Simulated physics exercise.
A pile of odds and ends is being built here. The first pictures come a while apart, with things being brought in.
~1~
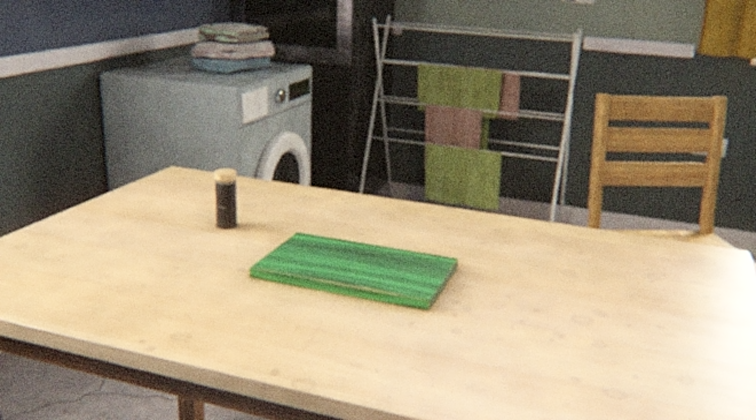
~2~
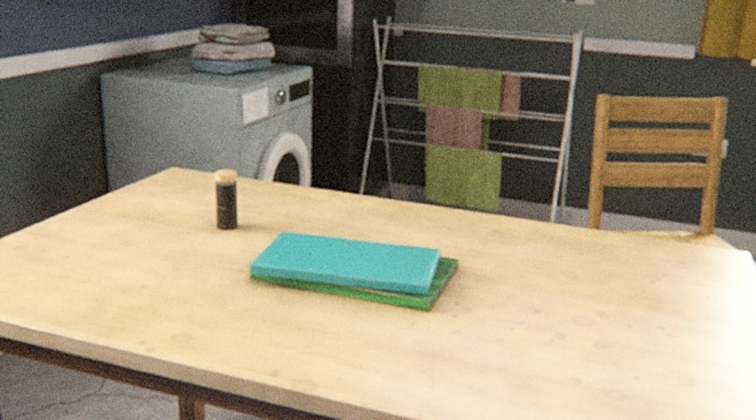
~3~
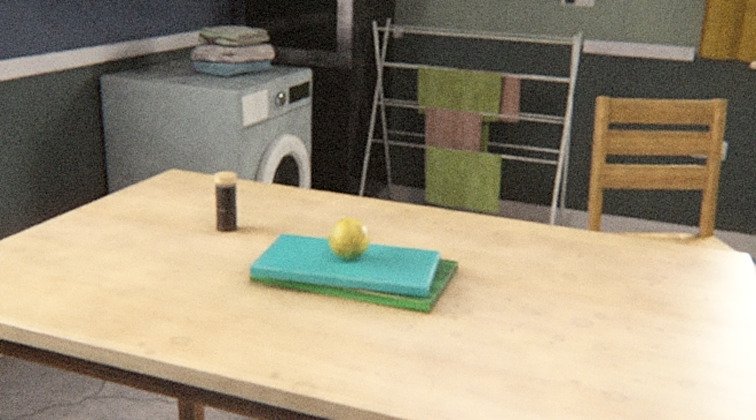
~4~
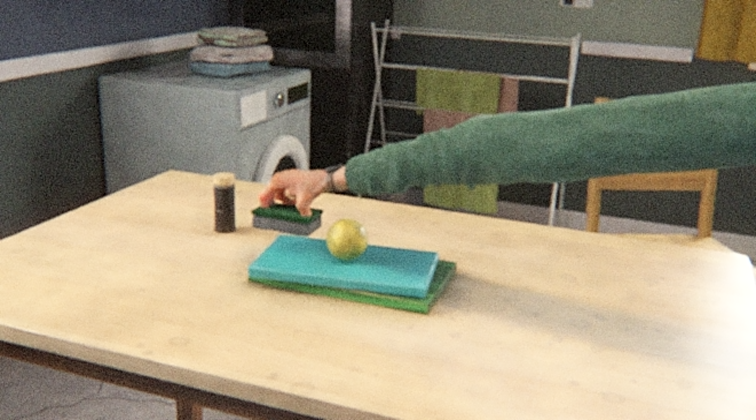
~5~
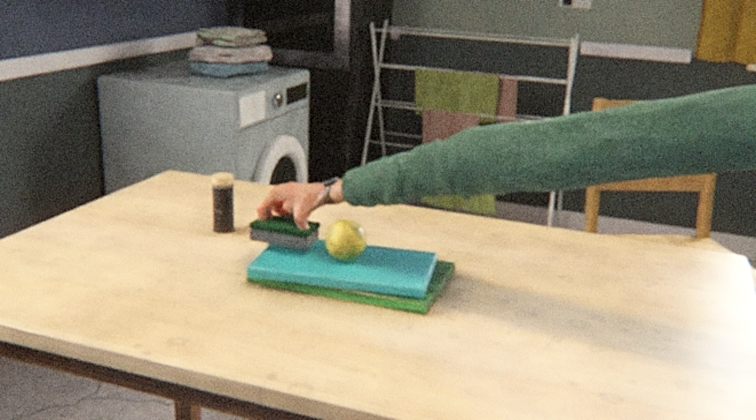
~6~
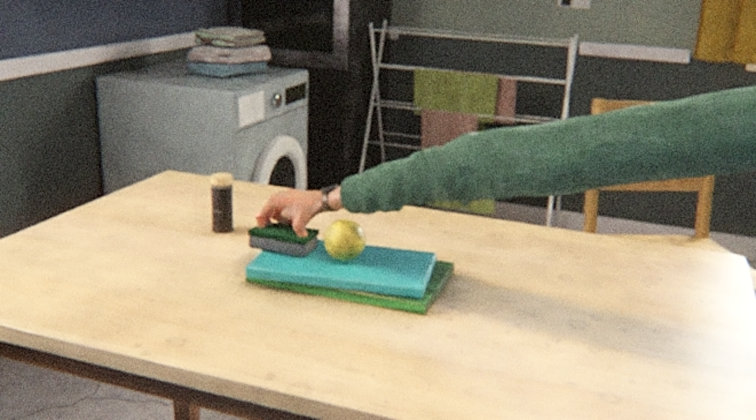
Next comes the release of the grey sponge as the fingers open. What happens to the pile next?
The pile stays balanced.
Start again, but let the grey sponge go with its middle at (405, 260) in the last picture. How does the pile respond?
The pile remains standing.
Then, 0.90 s past the last view, nothing moves.
Then, 2.10 s past the last view, grey sponge resting near (284, 240).
Finally, all 5 still in place. Final places as the last picture's camera would see them, grey sponge near (284, 240). The pile stays up.
